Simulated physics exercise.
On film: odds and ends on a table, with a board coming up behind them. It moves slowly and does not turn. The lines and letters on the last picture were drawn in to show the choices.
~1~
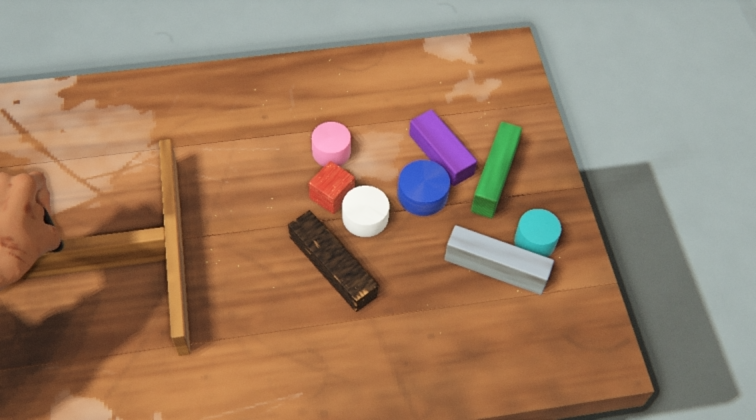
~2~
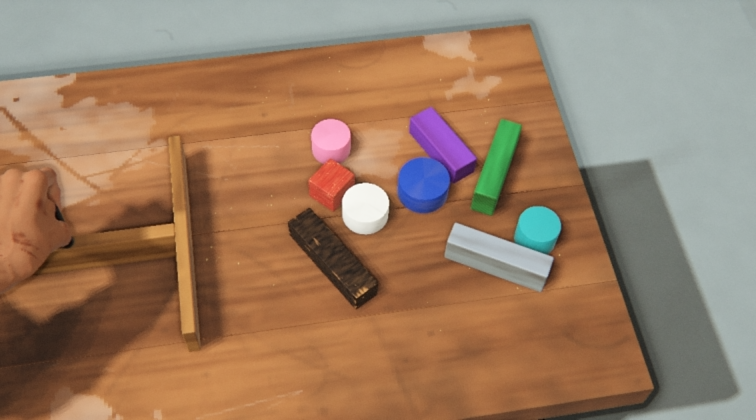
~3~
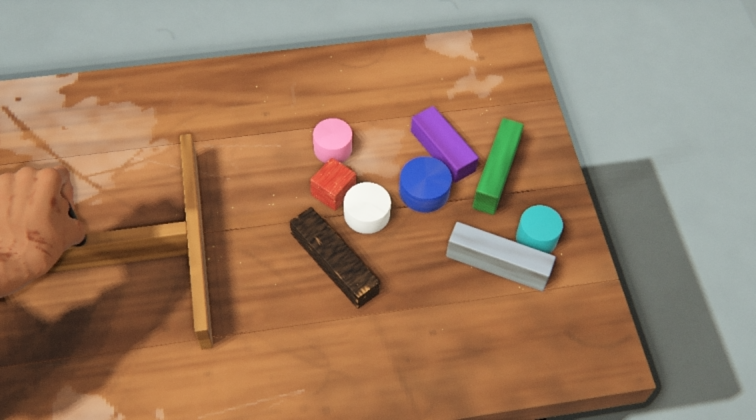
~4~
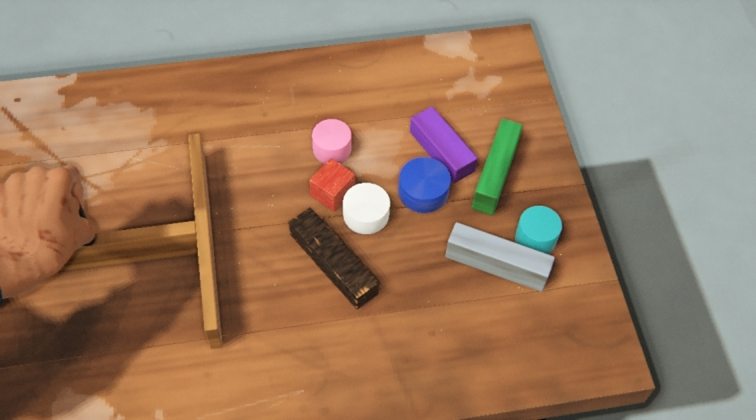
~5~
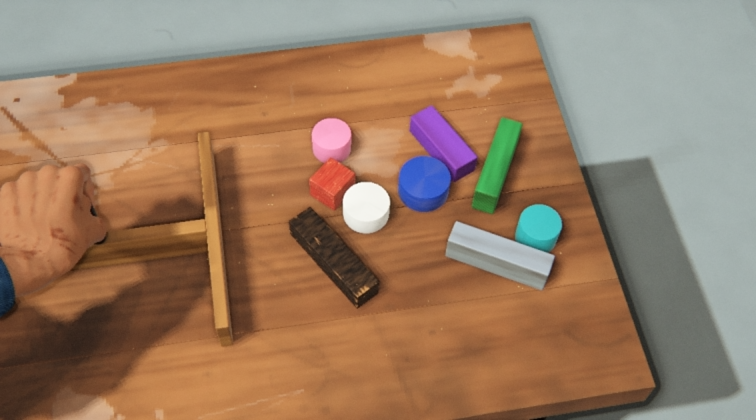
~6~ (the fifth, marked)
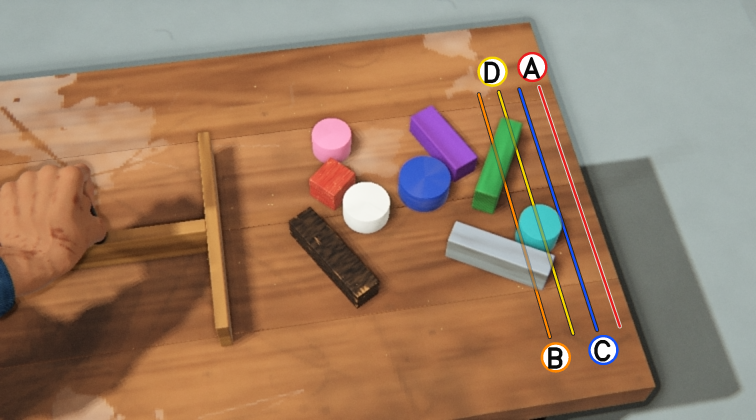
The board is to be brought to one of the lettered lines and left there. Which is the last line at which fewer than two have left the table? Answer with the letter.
No farther than B.
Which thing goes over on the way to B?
The green stick goes over.
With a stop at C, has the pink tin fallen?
No.
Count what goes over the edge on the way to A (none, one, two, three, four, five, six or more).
By then, six or more.
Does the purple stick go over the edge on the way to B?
No.
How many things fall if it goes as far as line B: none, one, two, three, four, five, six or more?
In all, one.
On the marked copy, A at (576, 197); B at (512, 206); C at (555, 200); D at (533, 203).
Following B. Soon after the start, board (323, 209); black bar (351, 254); red block (347, 182).
Later, board (432, 194); green stick (529, 165); purple stick (488, 122).
In the end, board (512, 184); green stick over the edge; turquoise tin (596, 222); one fallen.
As for the rest, A drops seven; C drops five; D drops three.
